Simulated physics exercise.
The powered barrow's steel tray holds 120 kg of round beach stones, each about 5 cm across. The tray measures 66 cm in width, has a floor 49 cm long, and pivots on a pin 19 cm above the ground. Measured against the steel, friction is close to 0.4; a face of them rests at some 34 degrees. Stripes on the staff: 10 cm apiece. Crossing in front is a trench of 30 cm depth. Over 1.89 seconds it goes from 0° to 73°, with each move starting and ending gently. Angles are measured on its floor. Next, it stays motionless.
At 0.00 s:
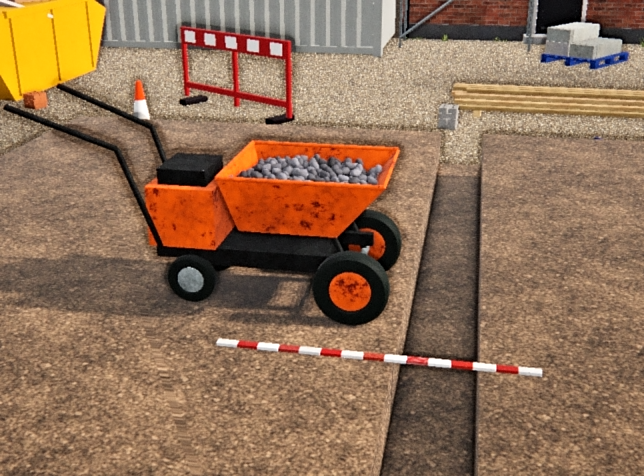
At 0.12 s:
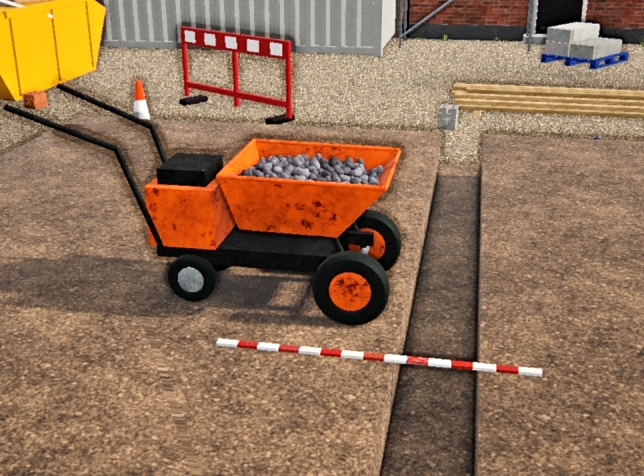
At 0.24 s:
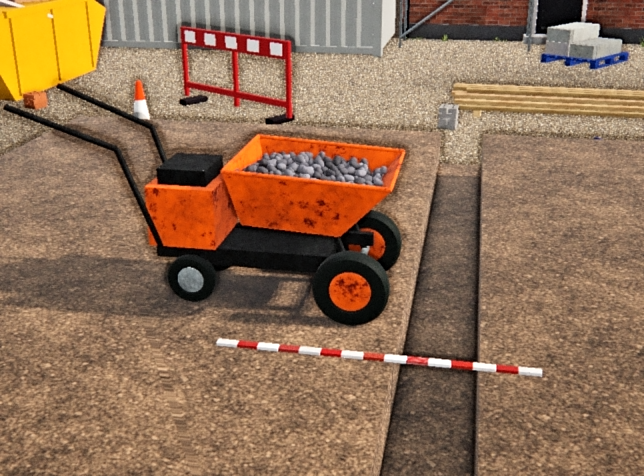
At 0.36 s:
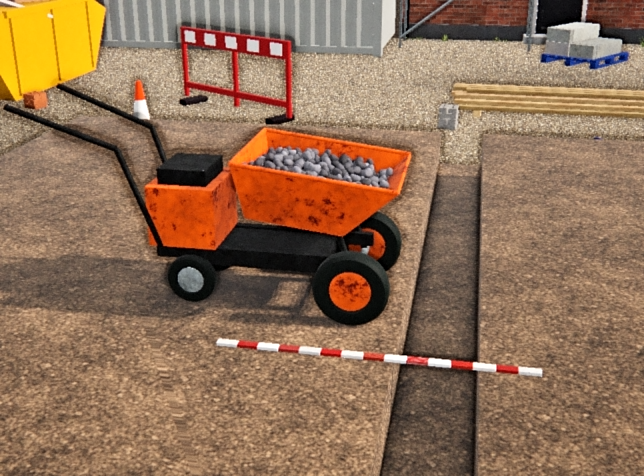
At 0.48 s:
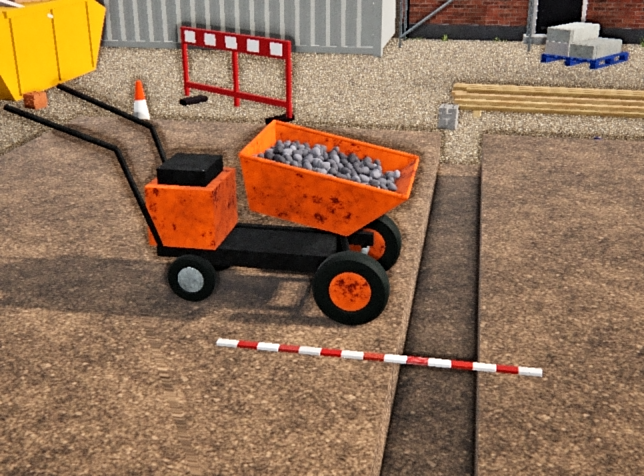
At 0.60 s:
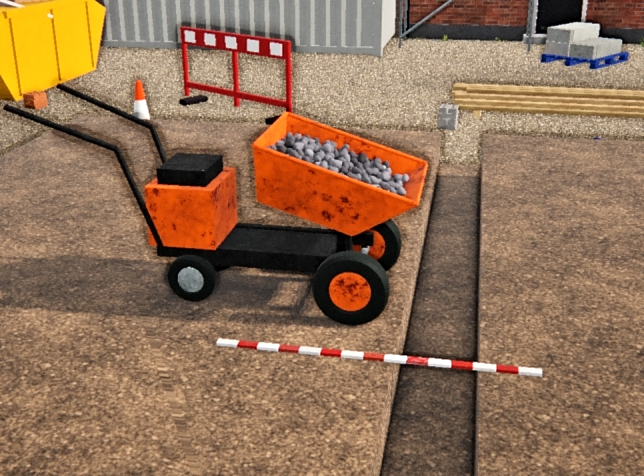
The clip opens on an orange powered barrow loaded with rounded grey stones, standing beside a narrow trench with a red-and-white striped staff lying across it. The tray barely shifts at first, then its rear lifts steadily and it tilts forward to the right, while the wheels remain still.
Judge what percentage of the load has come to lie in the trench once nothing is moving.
Roughly 21 in every hundred.
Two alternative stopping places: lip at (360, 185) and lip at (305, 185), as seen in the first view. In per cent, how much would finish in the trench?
Near 50 then near 100 percent.
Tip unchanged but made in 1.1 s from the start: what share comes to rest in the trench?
It would come to roughly 15 per cent.
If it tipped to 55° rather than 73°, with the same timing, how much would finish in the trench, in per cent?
About 35%.
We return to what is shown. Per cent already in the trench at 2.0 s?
Close to 5 per cent at that time.
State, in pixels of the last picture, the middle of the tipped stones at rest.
Somewhere near pixel (525, 307).
After 1.4 s the floor is at 62°; 96 % in the tray, 2 % in the trench, 2 % past the trench; the foremost stones are at (491, 265).
After 2.0 s the floor is at 73°; 25 % in the tray, 6 % in the trench, 70 % past the trench; the foremost stones are at (637, 310).
After 2.3 s the floor is at 73°; 4 % in the tray, 13 % in the trench, 83 % past the trench; the foremost stones are past the picture's edge.
After 4.3 s the floor is at 73°; 0 % in the tray, 21 % in the trench, 79 % past the trench; the foremost stones are past the picture's edge.
